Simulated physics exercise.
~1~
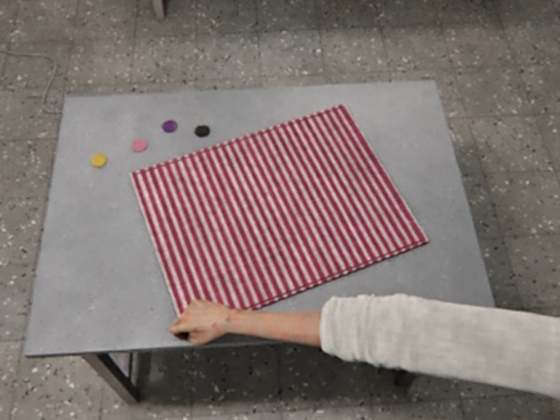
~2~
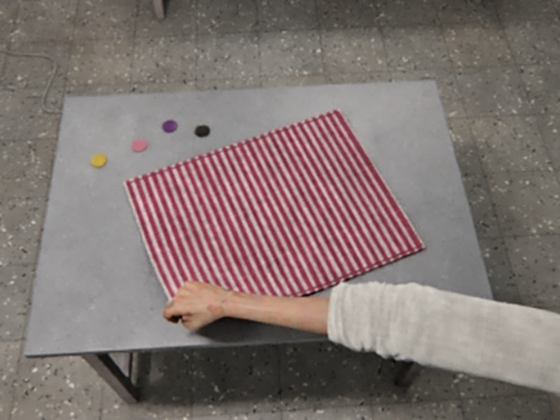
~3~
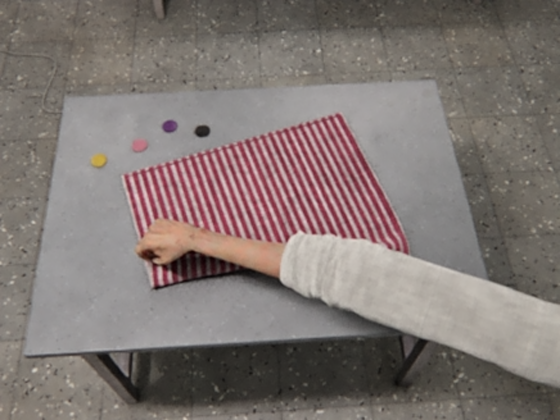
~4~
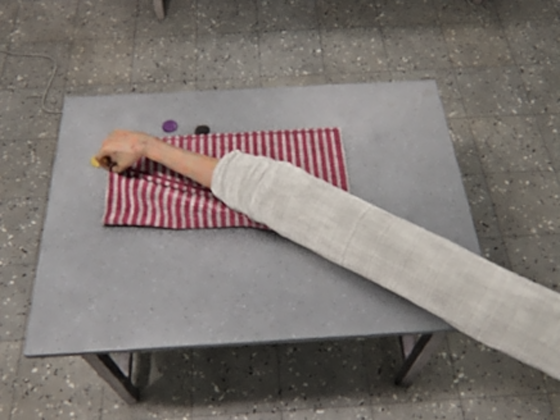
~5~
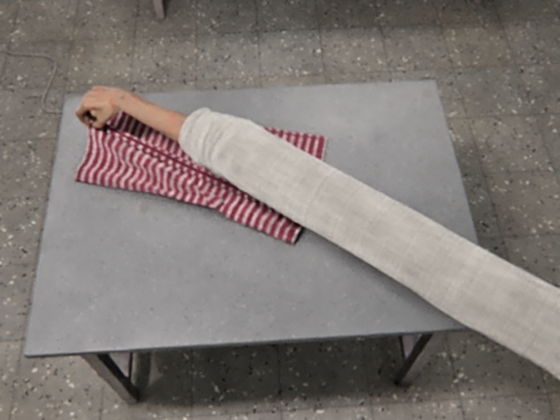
A striped cloth is dragged by a hand up and left over four small discs.
